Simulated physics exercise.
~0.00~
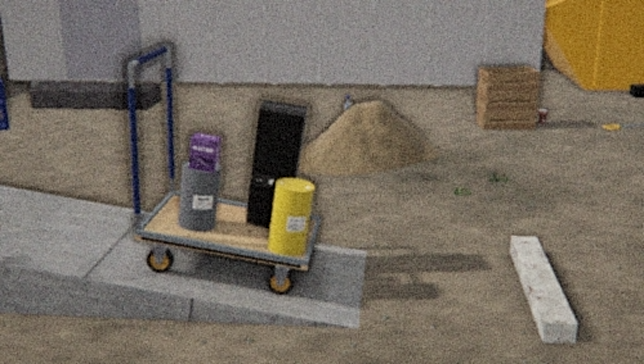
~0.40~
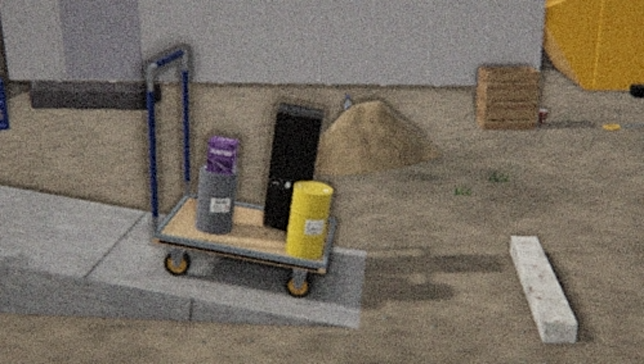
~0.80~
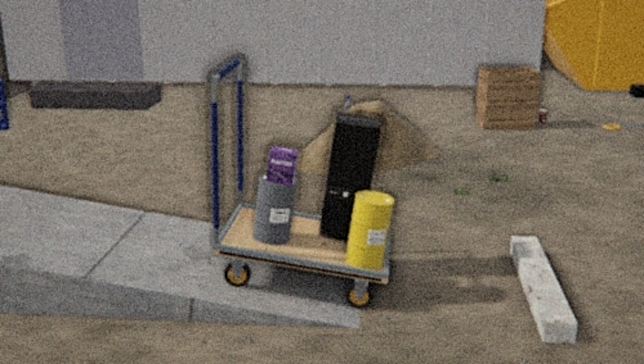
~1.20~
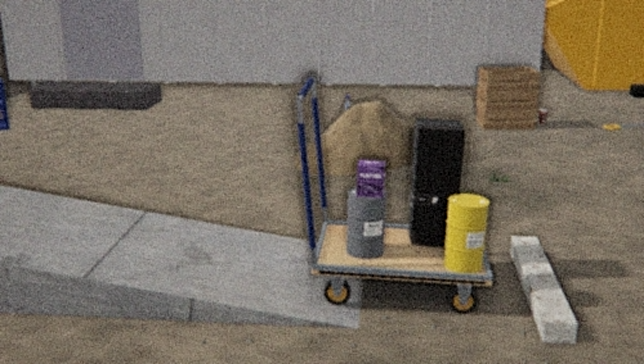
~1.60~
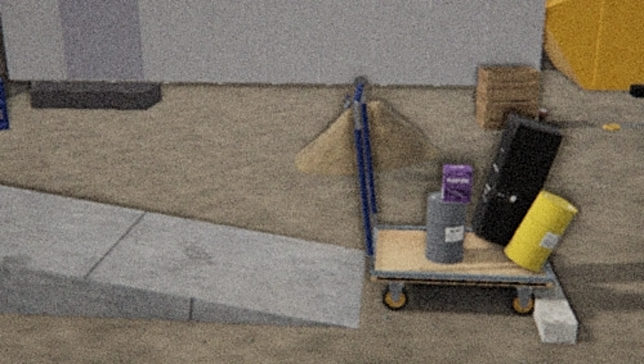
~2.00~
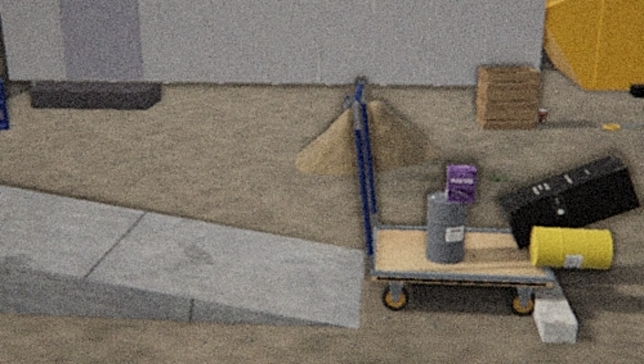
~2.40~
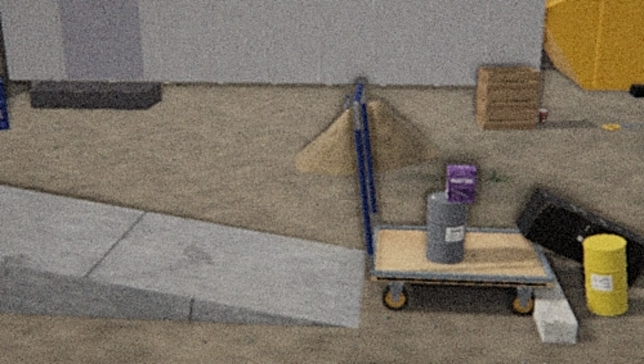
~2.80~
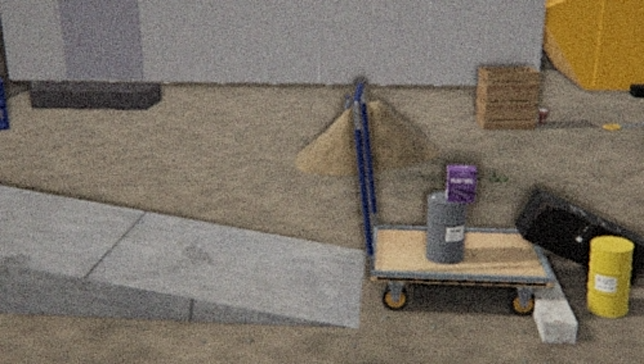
A loaded trolley rolls down a ramp, stops at a kerb, and drops two items.
